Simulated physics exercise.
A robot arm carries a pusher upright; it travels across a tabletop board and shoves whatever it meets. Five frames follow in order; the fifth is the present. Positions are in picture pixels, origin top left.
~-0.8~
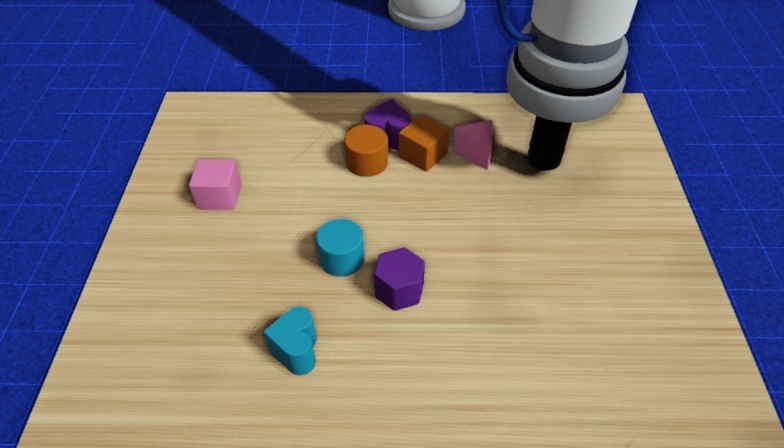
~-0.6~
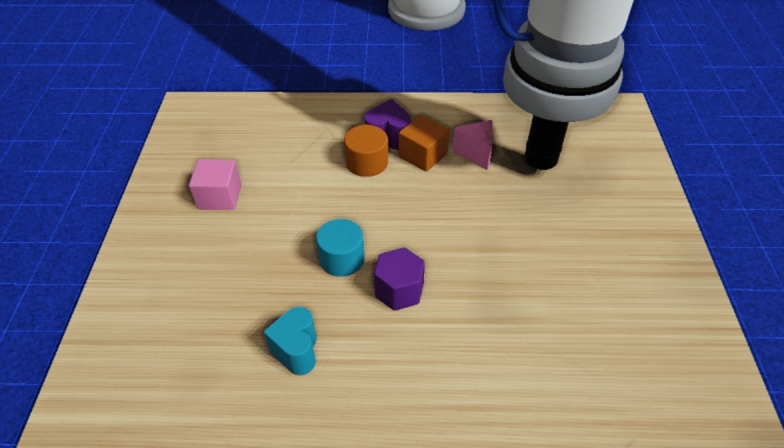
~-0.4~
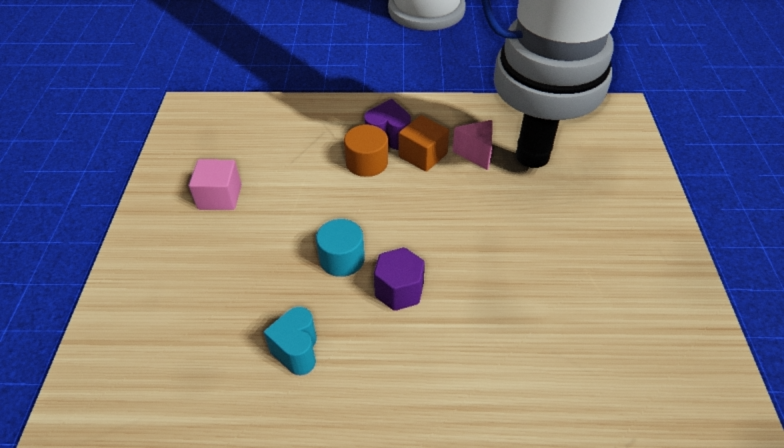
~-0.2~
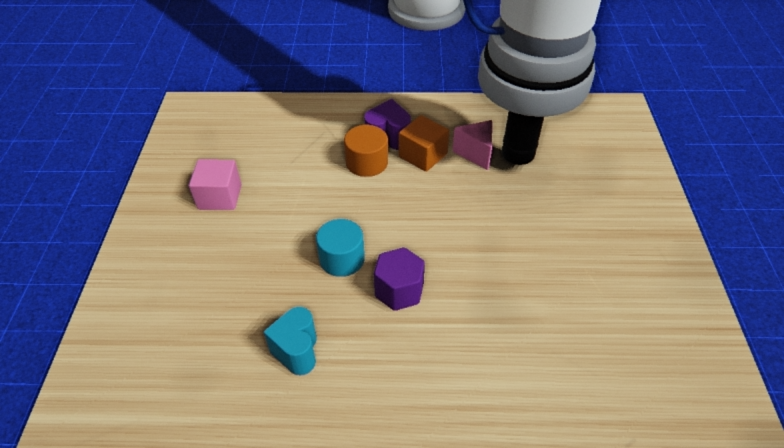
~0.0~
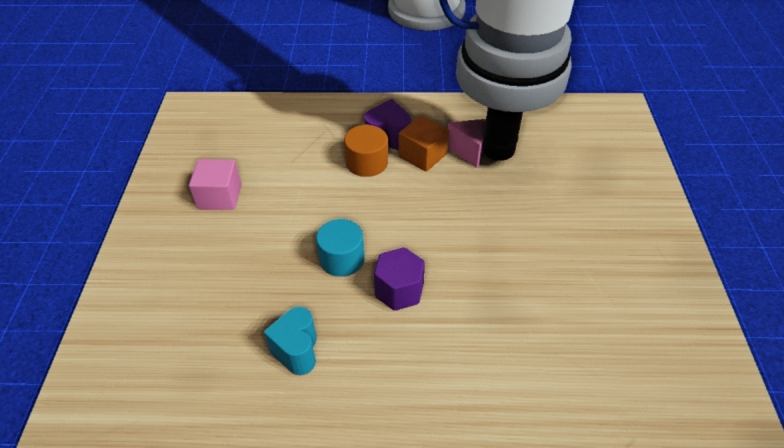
A robot arm with a black tip slid left along the far side of a wooden table and nudged the pink triangle slightly toward the orange block, while the other colored blocks stayed still.
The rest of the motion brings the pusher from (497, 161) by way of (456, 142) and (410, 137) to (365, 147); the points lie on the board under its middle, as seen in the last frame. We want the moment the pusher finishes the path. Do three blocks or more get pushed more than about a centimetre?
Yes, that is what happens.
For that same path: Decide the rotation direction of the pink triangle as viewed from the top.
Overhead view: Clockwise.
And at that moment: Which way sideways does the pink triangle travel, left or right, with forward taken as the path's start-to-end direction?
Picture yourself facing from the start of the path to its end: The pink triangle moves off to your right.
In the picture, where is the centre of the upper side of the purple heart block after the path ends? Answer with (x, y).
If I read the scene right, the answer is (327, 113).
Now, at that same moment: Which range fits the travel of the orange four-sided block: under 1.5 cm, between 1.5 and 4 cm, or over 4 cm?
Shift of 1.5 to 4 cm.
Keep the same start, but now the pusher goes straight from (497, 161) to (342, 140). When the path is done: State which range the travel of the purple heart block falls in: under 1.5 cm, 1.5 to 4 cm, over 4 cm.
The purple heart block moves over 4 cm.
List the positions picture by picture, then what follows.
In the first frame, lower end of the pusher at (544, 160), tops of blocks, orange circle at (366, 138), purple heart block at (388, 114), orange four-sided block at (424, 130), pink triangle at (479, 130).
In the second frame, pusher at (541, 160), blocks as before.
In the third frame, pusher at (532, 158), blocks as before.
In the fourth frame, pusher at (518, 155), blocks as before.
In the fifth frame, pusher at (498, 151), orange circle at (366, 138), purple heart block at (388, 114), orange four-sided block at (424, 130), pink triangle at (472, 128).
What follows on the original path. One third of the way, pusher at (457, 132); orange four-sided block at (422, 131); pink triangle at (429, 111).
Two thirds of the way, pusher at (410, 126); purple heart block at (366, 114); orange four-sided block at (411, 136), turned 35° anticlockwise; pink triangle at (388, 100).
At the end, pusher at (365, 136); orange circle at (352, 147); purple heart block at (327, 113); orange four-sided block at (408, 138), turned 50° anticlockwise; pink triangle at (371, 99), turned 45° clockwise.
